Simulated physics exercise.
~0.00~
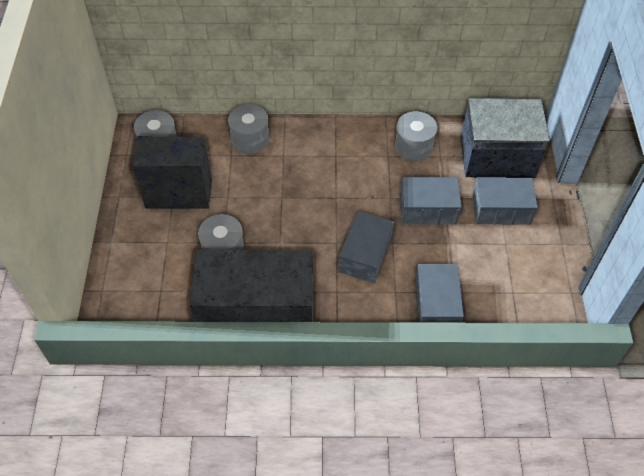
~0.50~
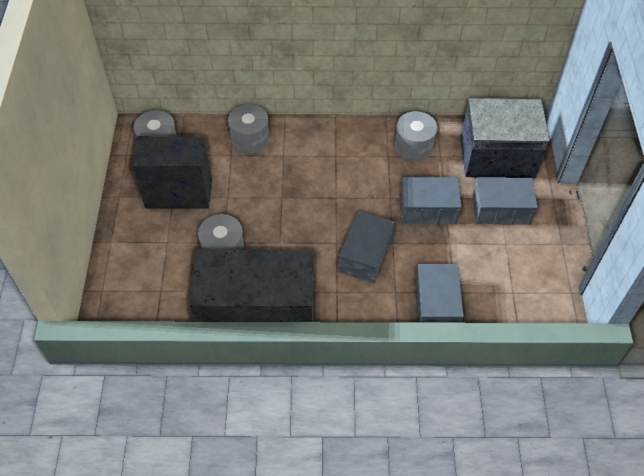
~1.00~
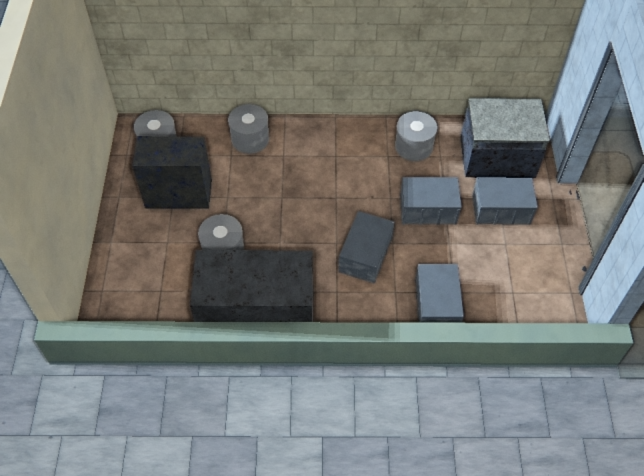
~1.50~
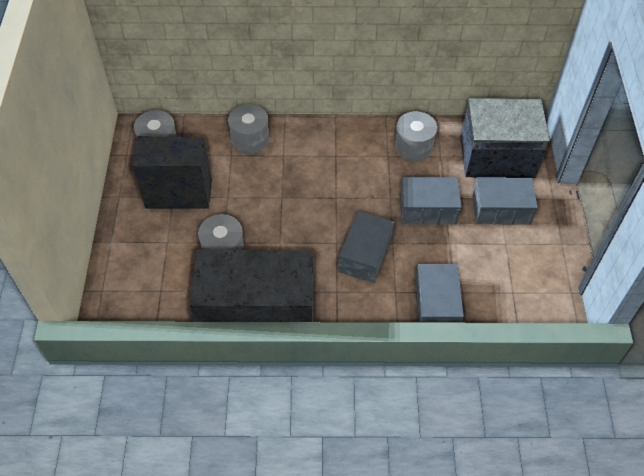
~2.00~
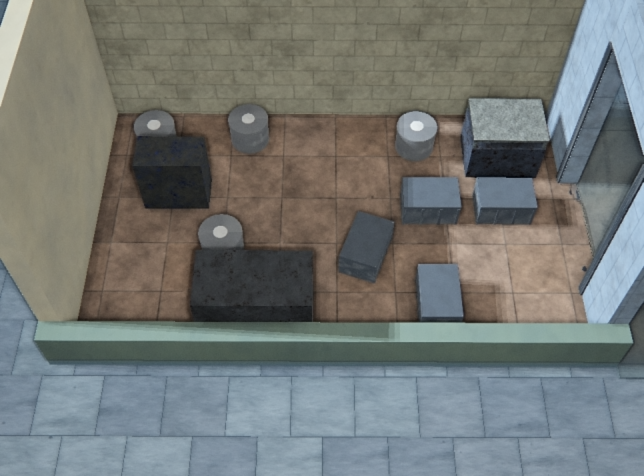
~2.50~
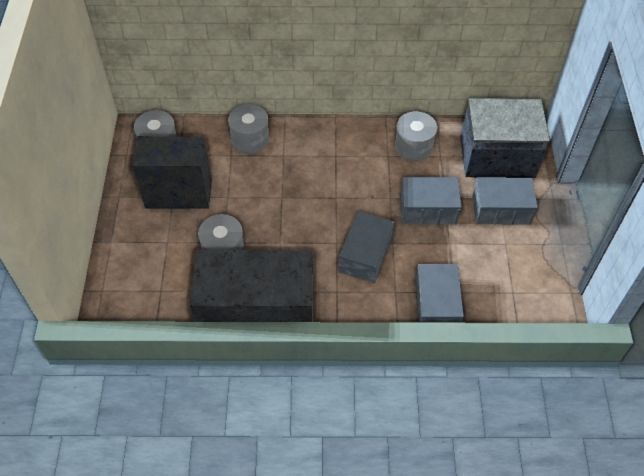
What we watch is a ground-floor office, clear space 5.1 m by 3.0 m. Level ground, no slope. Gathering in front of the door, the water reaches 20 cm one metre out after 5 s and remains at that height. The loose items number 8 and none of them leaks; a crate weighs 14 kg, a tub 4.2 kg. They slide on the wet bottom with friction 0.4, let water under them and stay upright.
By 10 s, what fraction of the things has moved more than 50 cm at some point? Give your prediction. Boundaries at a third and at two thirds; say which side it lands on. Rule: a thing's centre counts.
It's going to be two in three or more, I reckon.
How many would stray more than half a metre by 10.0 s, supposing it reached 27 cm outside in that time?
So the tally would be 7.
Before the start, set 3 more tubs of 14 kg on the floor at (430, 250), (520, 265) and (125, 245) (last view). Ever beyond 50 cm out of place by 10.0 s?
Above the limit, then above the limit, then inside the limit.
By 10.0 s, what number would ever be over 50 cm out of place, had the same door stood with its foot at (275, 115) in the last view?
Result: 4.
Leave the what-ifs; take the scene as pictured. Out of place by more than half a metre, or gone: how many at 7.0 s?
By then the count is 4.
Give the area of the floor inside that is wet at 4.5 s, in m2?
Wet area: Approx. 3.5 m2.
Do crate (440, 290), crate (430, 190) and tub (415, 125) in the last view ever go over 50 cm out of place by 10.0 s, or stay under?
So that's beyond it for the first, beyond it for the second and inside it for the last.
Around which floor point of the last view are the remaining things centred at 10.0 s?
The centre is close to (200, 182).
After 3.5 s 0 of 8 are over 50 cm from their spots; 0 afloat.
After 4.5 s 0 of 8 are over 50 cm from their spots; 0 afloat.
After 7.0 s 4 of 8 are over 50 cm from their spots; 2 afloat.
After 10.0 s 6 of 8 are over 50 cm from their spots, and 6 have been at some point; 8 afloat.
